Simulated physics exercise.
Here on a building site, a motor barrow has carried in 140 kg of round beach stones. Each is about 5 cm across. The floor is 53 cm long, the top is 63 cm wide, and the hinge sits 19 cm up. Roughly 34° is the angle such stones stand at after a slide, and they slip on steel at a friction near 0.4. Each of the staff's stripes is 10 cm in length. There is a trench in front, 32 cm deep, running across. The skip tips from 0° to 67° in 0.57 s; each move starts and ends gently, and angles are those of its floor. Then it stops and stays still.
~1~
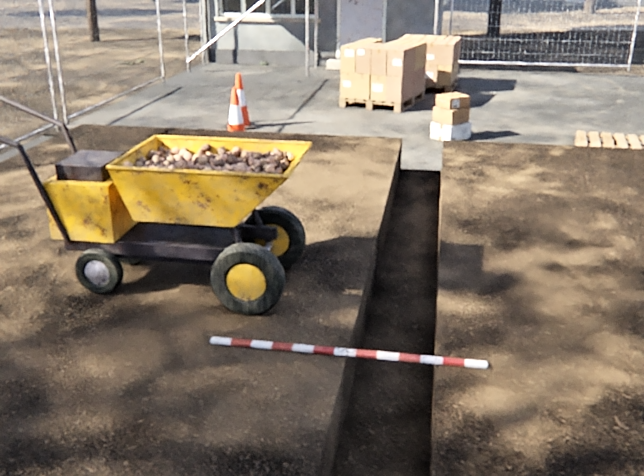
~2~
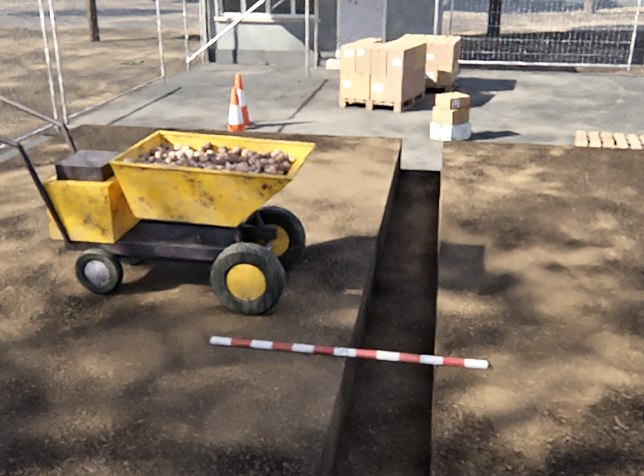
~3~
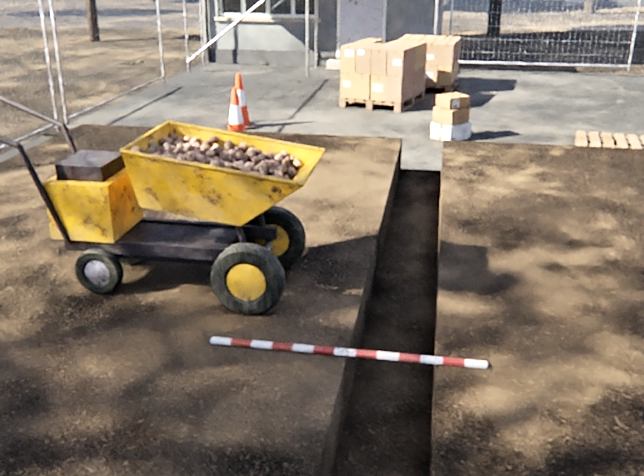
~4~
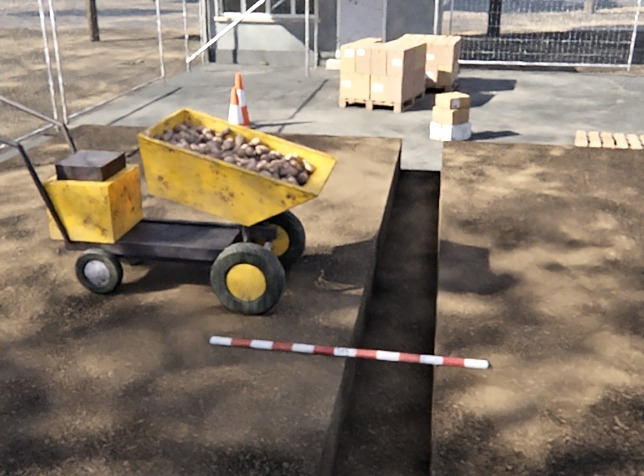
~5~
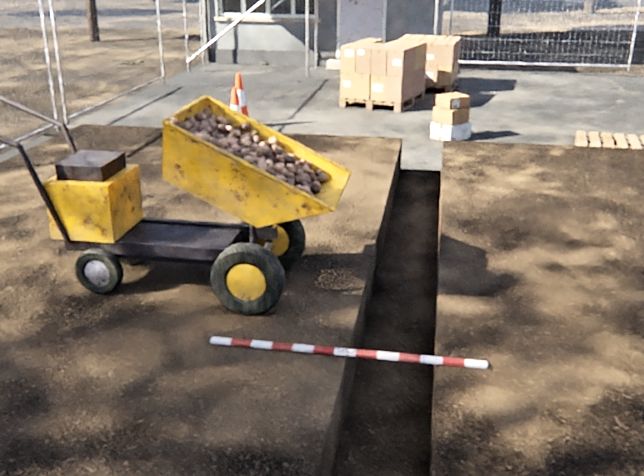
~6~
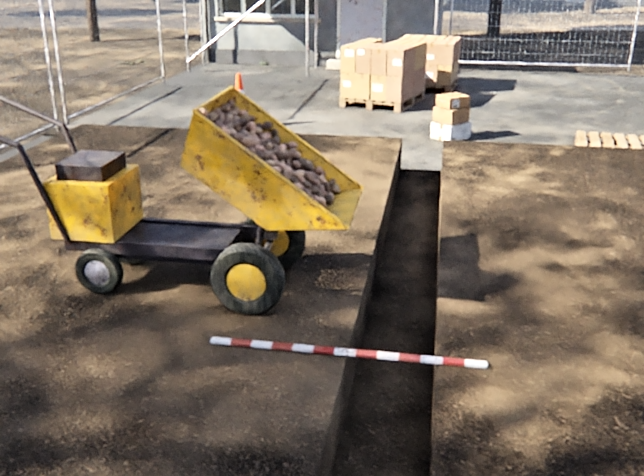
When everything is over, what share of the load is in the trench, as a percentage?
Close to 66 in a hundred.
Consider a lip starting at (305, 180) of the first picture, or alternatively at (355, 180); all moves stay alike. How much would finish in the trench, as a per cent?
Roughly 45 percent for the first, and 5 percent for the second.
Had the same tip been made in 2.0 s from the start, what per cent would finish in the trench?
With that timing, about 95 per cent.
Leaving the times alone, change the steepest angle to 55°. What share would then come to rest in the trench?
Share in trench: Approx. 70%.
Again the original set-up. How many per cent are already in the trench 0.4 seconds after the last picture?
Close to 30 per cent has got there by then.
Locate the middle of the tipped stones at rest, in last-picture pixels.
I'd put it close to (421, 339).
Then, 0.1 s after the last picture the floor is at 57°, 100 % in the skip; the foremost stones are at (353, 237).
Then, 0.4 s after the last picture the floor is at 67°, 72 % in the skip, 28 % in the trench; the foremost stones are at (436, 282).
Then, 0.7 s after the last picture the floor is at 67°, 8 % in the skip, 58 % in the trench, 34 % past the trench; the foremost stones are at (606, 312).
Then, 2.7 s after the last picture the floor is at 67°, 0 % in the skip, 66 % in the trench, 34 % past the trench; the foremost stones are past the picture's edge.
